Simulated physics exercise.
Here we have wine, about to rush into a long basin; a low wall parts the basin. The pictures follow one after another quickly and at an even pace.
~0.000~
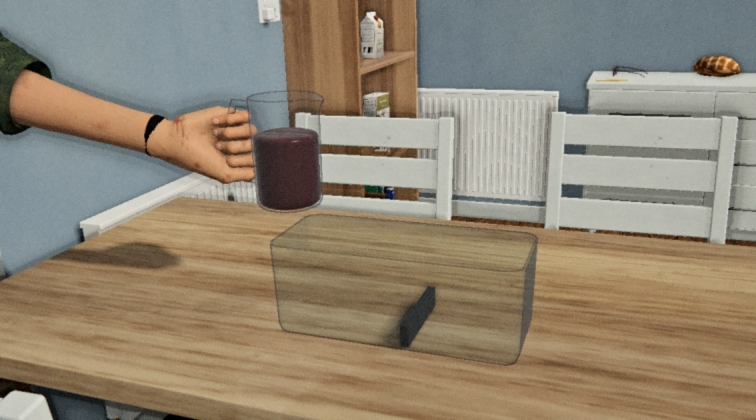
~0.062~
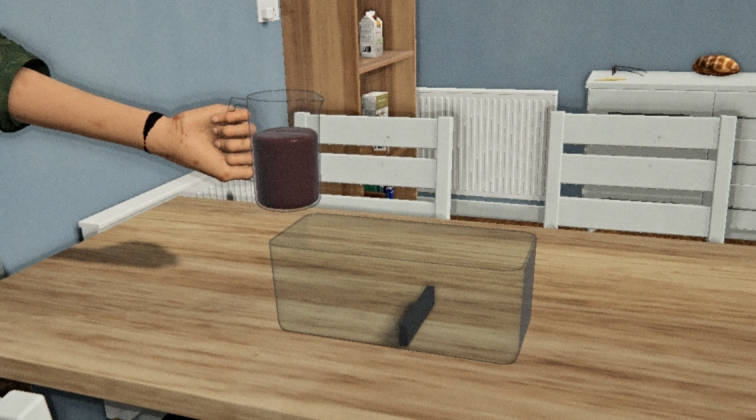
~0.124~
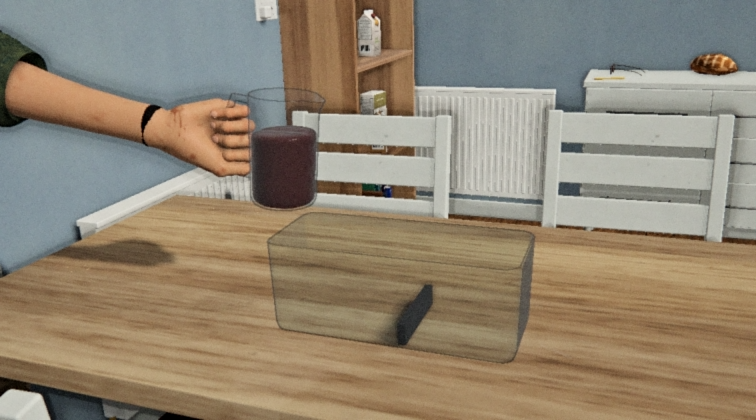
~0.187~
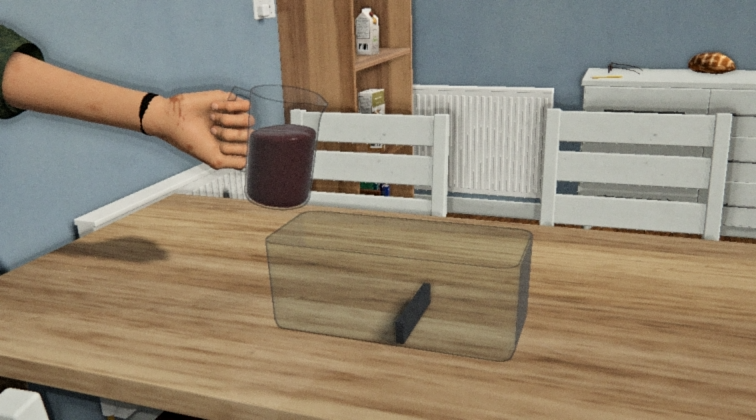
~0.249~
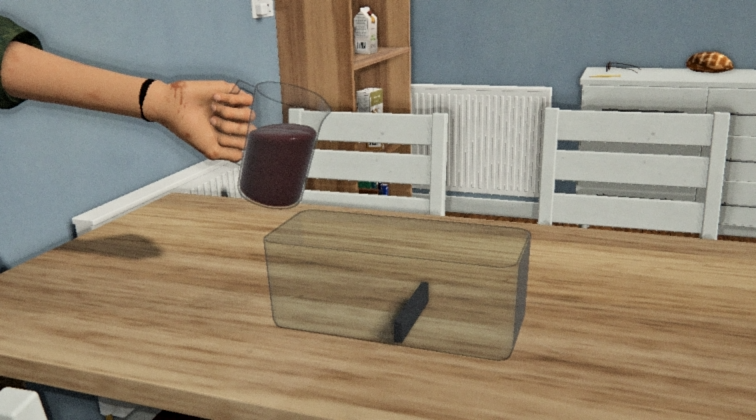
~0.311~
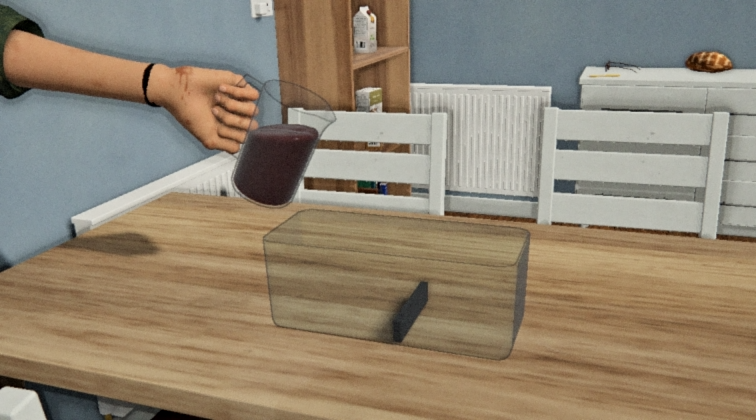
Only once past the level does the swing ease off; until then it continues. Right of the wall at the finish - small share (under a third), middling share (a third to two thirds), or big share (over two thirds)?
Small.
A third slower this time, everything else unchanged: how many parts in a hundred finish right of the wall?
I'd say roughly 5 in every hundred ends up there.
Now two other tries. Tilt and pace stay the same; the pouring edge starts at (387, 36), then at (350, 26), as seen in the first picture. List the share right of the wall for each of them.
Estimate, first then second: 80 per cent and 85 per cent.
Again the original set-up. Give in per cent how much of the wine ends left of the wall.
That works out to roughly 85 percent.
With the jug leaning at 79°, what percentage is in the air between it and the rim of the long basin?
Around 10 percent.
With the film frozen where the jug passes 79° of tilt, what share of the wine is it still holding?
I'd put it near 90 %.
A moment on, the jug is tipped on its side and 92 per cent is still to pour, 0 is left of the wall and 0 right of it.
Next, the jug is tipped on its side and 49 per cent is still to pour, 32 is left of the wall and 0 right of it.
Then the jug is tipped on its side and 16 per cent is still to pour, 69 is left of the wall and 5 right of it.
Later the jug is tipped on its side and 4 per cent is still to pour, 84 is left of the wall and 7 right of it.
Finally, 83 per cent lies left of the wall, 14 right of it and 3 outside.
